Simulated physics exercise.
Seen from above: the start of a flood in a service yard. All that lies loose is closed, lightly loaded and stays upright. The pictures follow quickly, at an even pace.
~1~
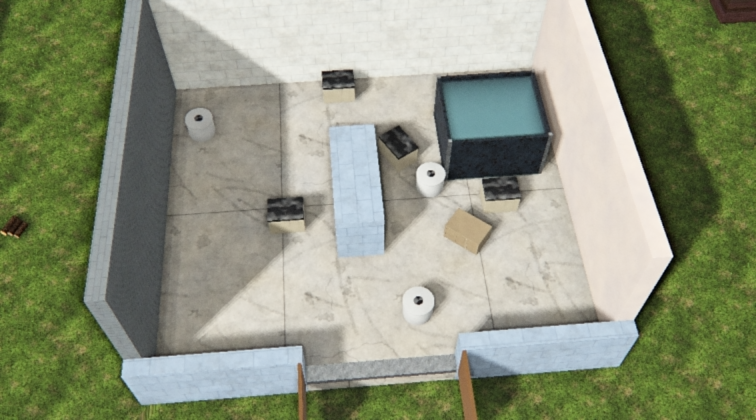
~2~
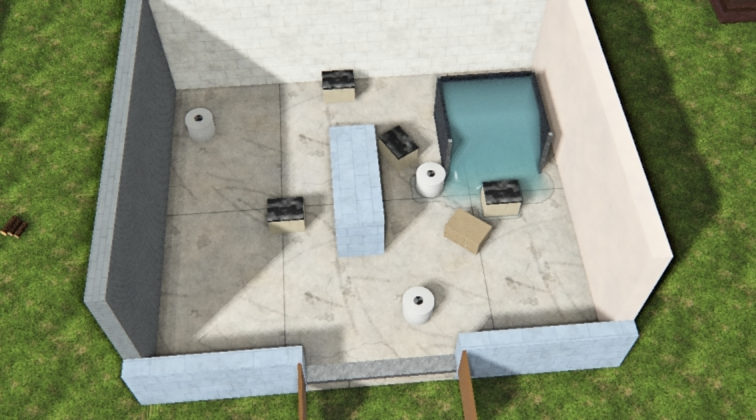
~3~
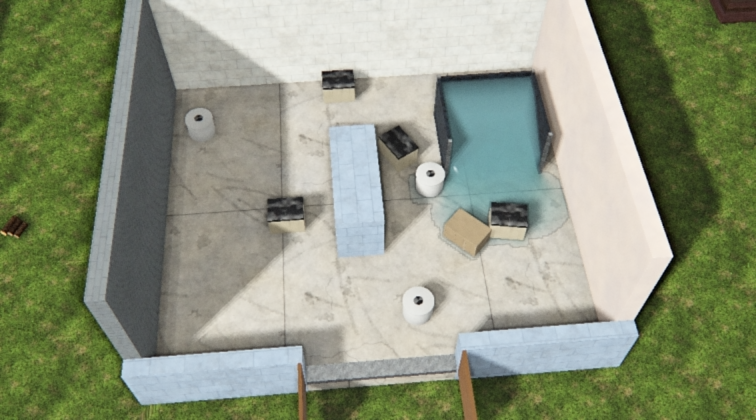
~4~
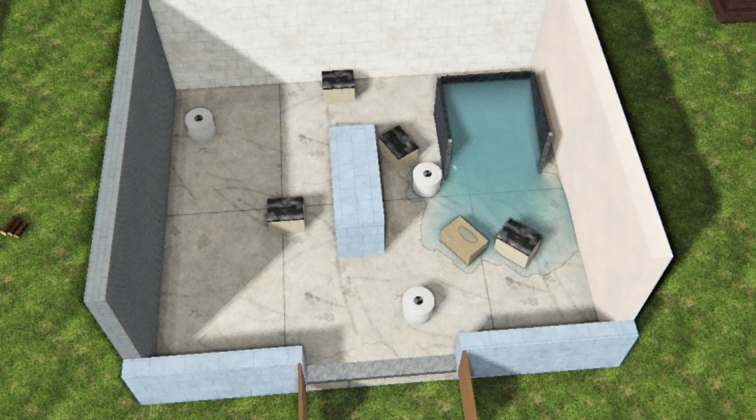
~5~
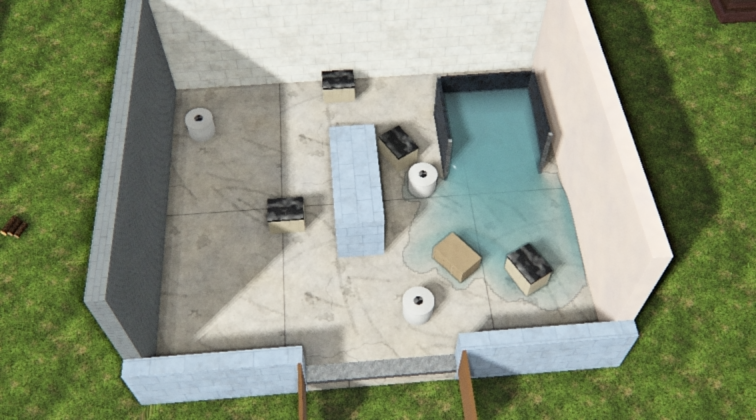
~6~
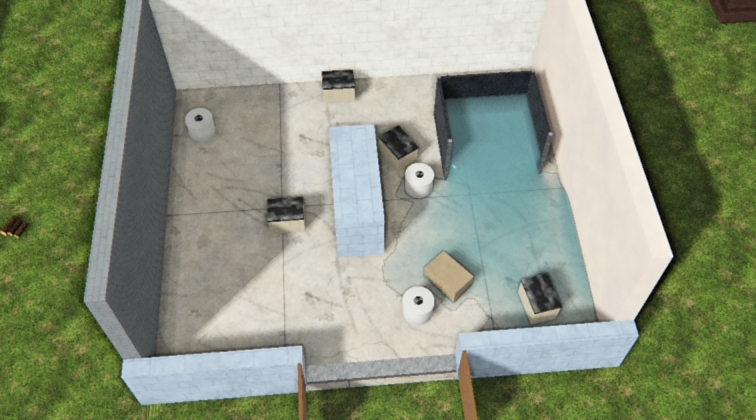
Water pouring from an opened tank across a walled yard floor, pushing a dark-topped box, then a plain box and white cylinder.
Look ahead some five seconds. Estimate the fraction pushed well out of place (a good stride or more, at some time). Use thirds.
That comes to from one to two thirds.
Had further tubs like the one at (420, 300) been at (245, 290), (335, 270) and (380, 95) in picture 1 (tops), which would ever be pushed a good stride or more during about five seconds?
One after the other: Pushed that far, yes, less than that.
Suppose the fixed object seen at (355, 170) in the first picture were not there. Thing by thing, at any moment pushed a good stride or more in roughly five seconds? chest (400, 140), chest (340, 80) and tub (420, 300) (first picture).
In turn: Short of that, not that far, that far or more.
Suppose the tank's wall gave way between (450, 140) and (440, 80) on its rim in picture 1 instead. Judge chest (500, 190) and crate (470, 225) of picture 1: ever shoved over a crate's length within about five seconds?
As listed: No, less than that.
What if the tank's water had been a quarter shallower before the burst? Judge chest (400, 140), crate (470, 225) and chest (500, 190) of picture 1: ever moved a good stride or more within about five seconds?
In that order: Never so far, pushed that far, shifted that much.
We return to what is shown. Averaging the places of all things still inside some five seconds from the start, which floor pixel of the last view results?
Close to (311, 181).
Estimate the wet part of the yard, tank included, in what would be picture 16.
Close to 40 %.
A moment on, 2 of 8 are well off their spots; 1 afloat.
Next, 3 of 8 are well off their spots; 1 afloat.
Later, 3 of 8 are well off their spots; 1 afloat.
In the end, 4 of 8 are well off their spots, and 4 have been at some point; 1 afloat.
